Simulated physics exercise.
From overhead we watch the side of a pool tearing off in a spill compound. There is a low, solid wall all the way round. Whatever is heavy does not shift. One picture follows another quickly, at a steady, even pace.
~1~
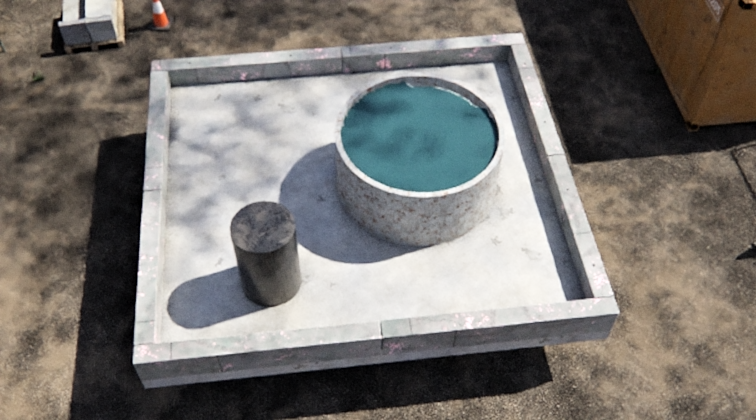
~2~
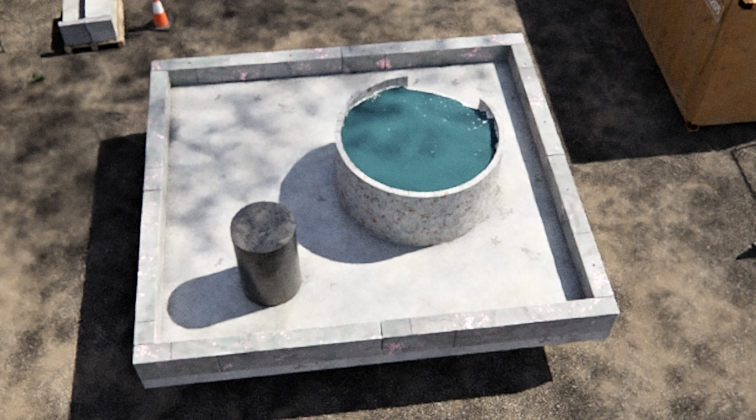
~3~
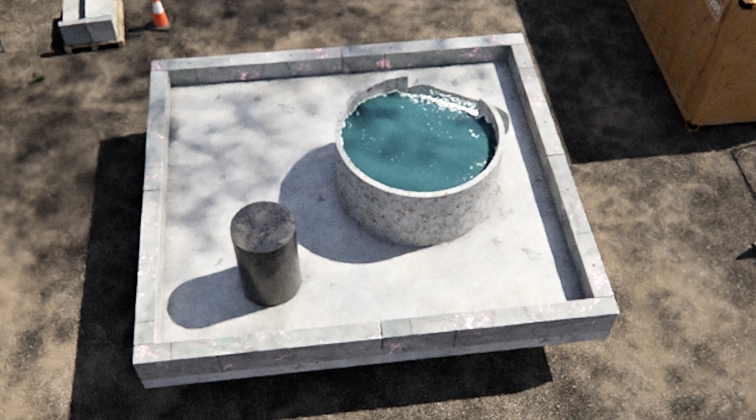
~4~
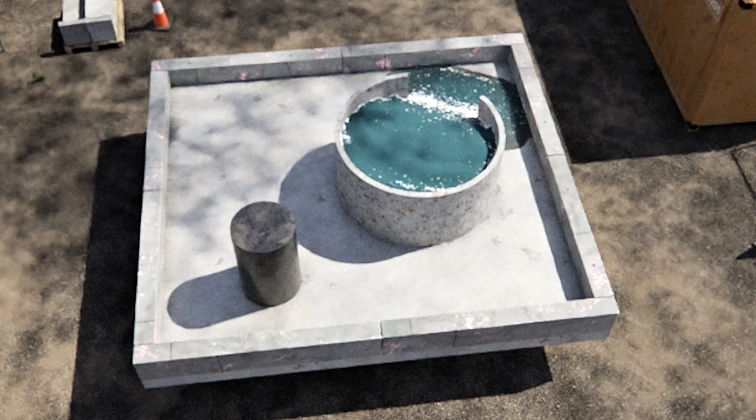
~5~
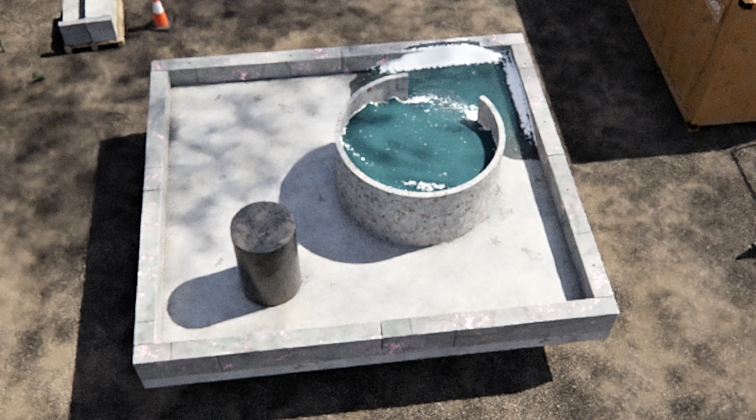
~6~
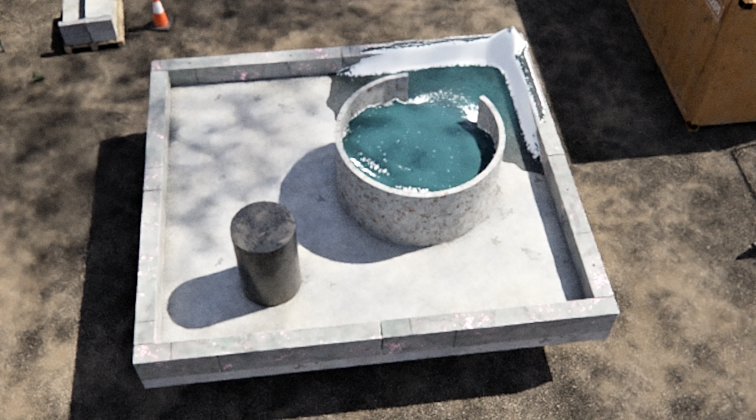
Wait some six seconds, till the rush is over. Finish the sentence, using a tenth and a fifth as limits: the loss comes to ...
The loss comes to between a tenth and a fifth.
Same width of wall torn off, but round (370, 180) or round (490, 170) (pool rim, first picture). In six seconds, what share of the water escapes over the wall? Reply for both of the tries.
Try one around 8 percent; try two around 20 percent.
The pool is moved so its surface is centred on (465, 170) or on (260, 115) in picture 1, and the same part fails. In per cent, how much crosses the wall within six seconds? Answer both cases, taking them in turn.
First case around 20 percent, second around 18 percent.
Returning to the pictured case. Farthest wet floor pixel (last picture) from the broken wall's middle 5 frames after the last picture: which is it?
Front's tip: Near (220, 86).
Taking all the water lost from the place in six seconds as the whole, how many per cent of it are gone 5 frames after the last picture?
Share gone: About 30 %.
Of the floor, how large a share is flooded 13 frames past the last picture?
It comes to 55 per cent.
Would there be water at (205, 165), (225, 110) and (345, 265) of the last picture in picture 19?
Submerged, submerged, spared.
A moment on, water covers 20 % of the floor; the low wall has let 1 % over.
Next, water covers 25 % of the floor; the low wall has let 5 % over.
Then, water covers 50 % of the floor; the low wall has let 16 % over.
Later, water covers 70 % of the floor; the low wall has let 18 % over.
In the end, water covers 80 % of the floor; the low wall has let 18 % over.
